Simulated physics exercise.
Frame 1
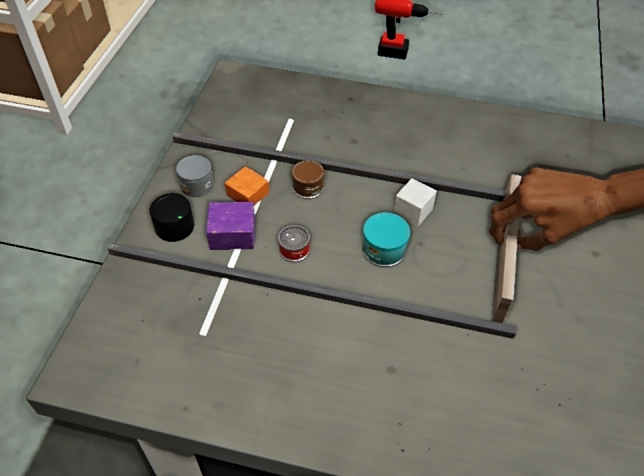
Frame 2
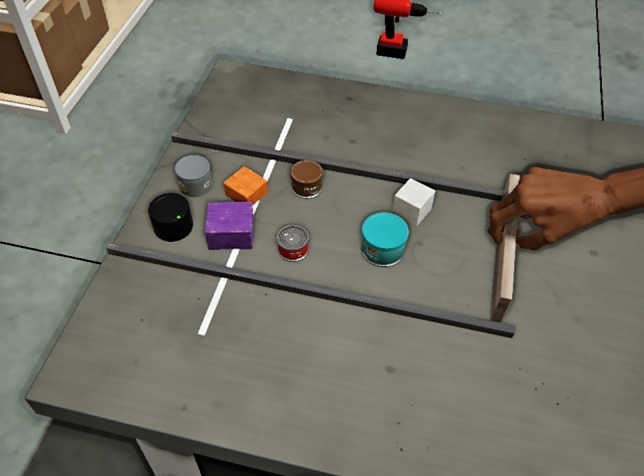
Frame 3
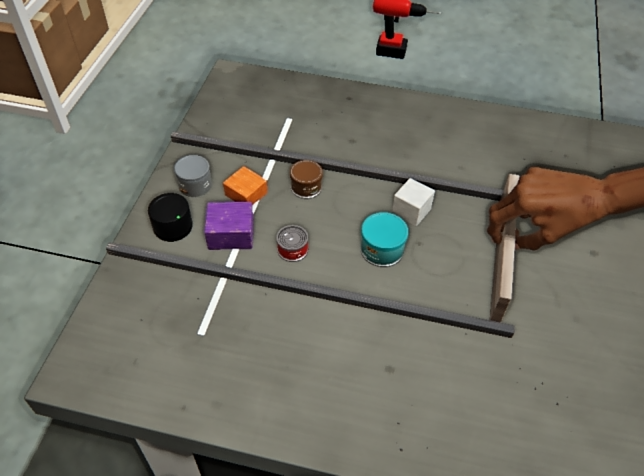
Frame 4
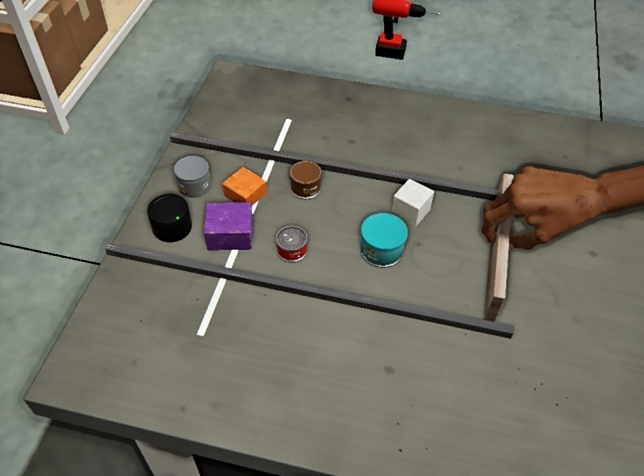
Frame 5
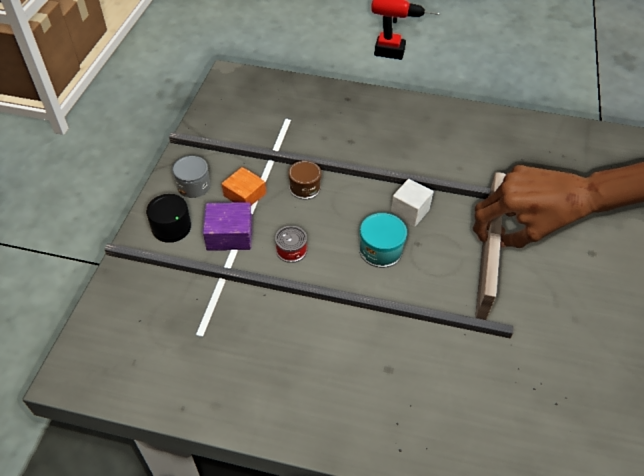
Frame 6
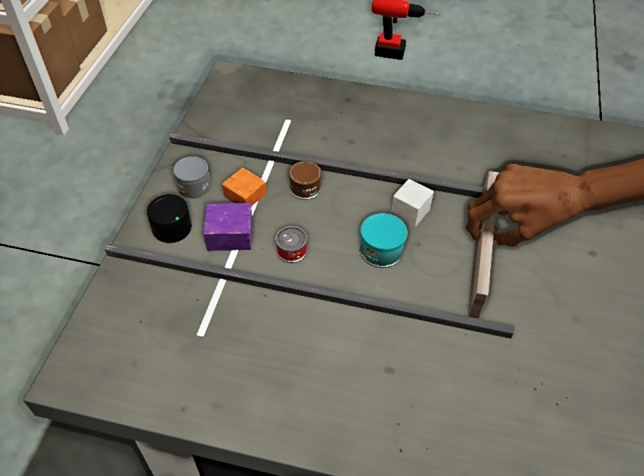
A hand holding an upright wooden board at the right end of a railed channel on a grey table stays nearly still at first, then slides the board slightly left. The jumbled tins, tubs and blocks ahead of it remain in place, with a gap still separating them from the board.
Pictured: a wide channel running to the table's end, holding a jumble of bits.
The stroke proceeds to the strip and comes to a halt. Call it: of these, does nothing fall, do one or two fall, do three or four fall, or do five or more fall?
Nothing falls.
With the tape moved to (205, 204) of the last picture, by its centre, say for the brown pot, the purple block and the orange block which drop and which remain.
Well, the brown pot sits tight, the purple block sits tight, and the orange block sits tight.
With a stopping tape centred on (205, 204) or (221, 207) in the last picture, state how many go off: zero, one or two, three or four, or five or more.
Place by place, the count is either one or two and then one or two.
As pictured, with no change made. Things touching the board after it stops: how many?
3 in contact.
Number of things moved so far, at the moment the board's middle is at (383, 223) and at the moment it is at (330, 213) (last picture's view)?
It comes to 2 for the first spot, 4 for the other.
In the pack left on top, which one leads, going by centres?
That would be the black lid, the foremost.
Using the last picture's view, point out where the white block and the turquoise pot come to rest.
Taking them in turn, first comes (247, 177), then (226, 208).
Early on, none off yet; black lid at rest near (170, 219); grey tub at rest near (192, 178); orange block at rest near (245, 189).
Finally, the number that fall off is zero.
